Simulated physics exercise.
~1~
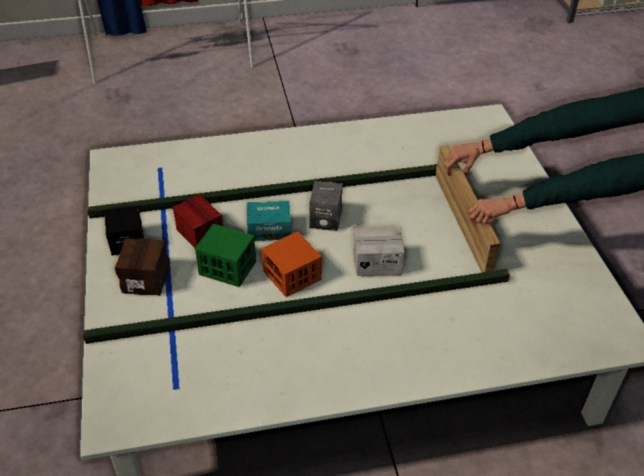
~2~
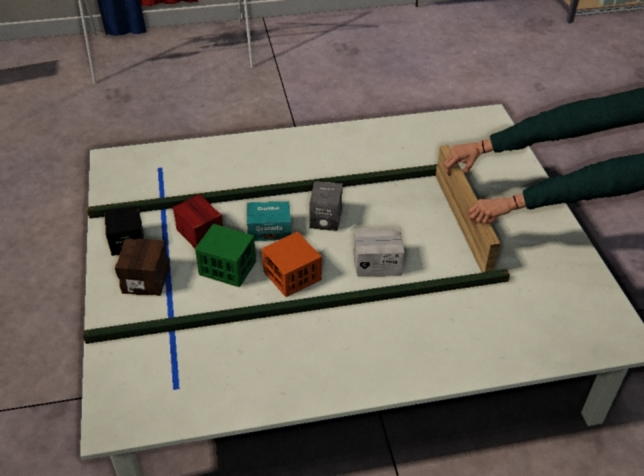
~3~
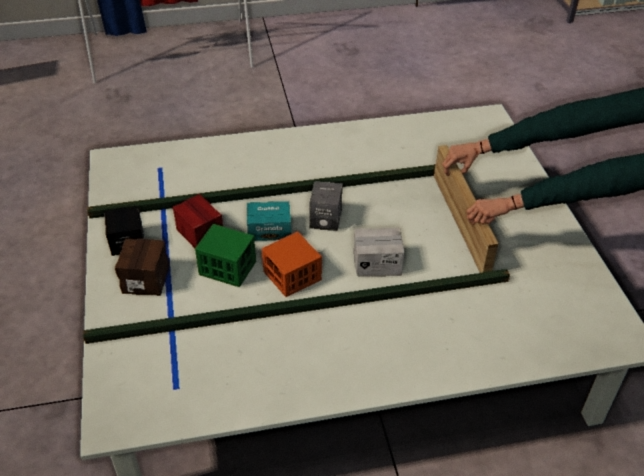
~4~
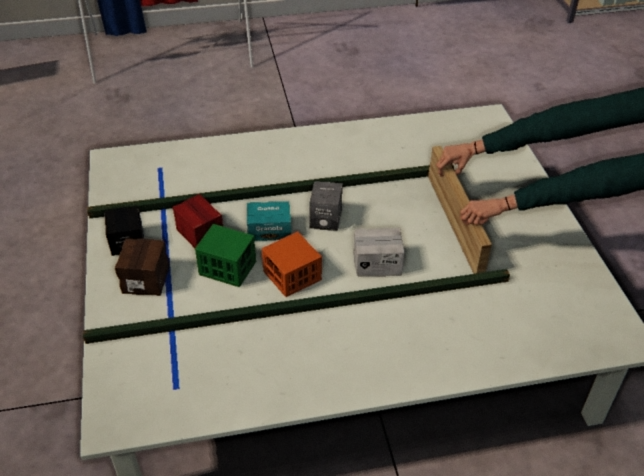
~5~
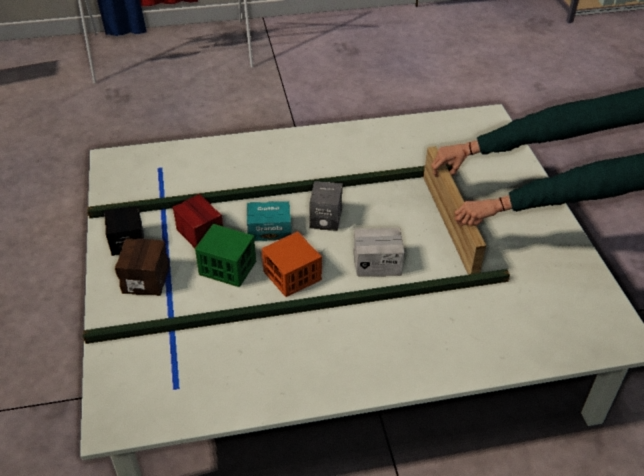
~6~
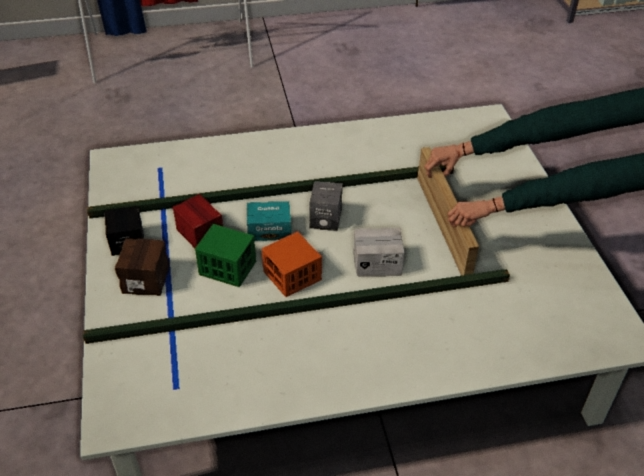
Two hands slide a wooden plank slightly left toward eight unmoving boxes on a table.
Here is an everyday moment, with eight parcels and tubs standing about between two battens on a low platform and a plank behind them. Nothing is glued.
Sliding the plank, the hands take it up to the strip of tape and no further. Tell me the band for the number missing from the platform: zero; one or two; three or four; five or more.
That band is three or four.
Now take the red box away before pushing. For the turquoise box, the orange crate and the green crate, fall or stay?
The turquoise box survives, the orange crate stays on, the green crate holds on.
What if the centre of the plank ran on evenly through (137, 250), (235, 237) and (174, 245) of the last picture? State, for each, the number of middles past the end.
Going through the three places, I get 6, 1 and 4.
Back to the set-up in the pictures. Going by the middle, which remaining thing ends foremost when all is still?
That's the orange crate.
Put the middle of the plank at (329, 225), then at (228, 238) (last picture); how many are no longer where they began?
First 4, after that 8.
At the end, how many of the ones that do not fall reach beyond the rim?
It totals 1.
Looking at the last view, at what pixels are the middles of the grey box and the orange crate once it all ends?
In the last picture, roughly (149, 232) and (96, 291).
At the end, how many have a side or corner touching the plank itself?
Number: 2.
A little later, none off yet; black box at rest near (125, 231); brown parcel at rest near (143, 267); red box at rest near (199, 223).
When it is over, the number that fall off is three or four; down, green crate, red box, brown parcel and black box.
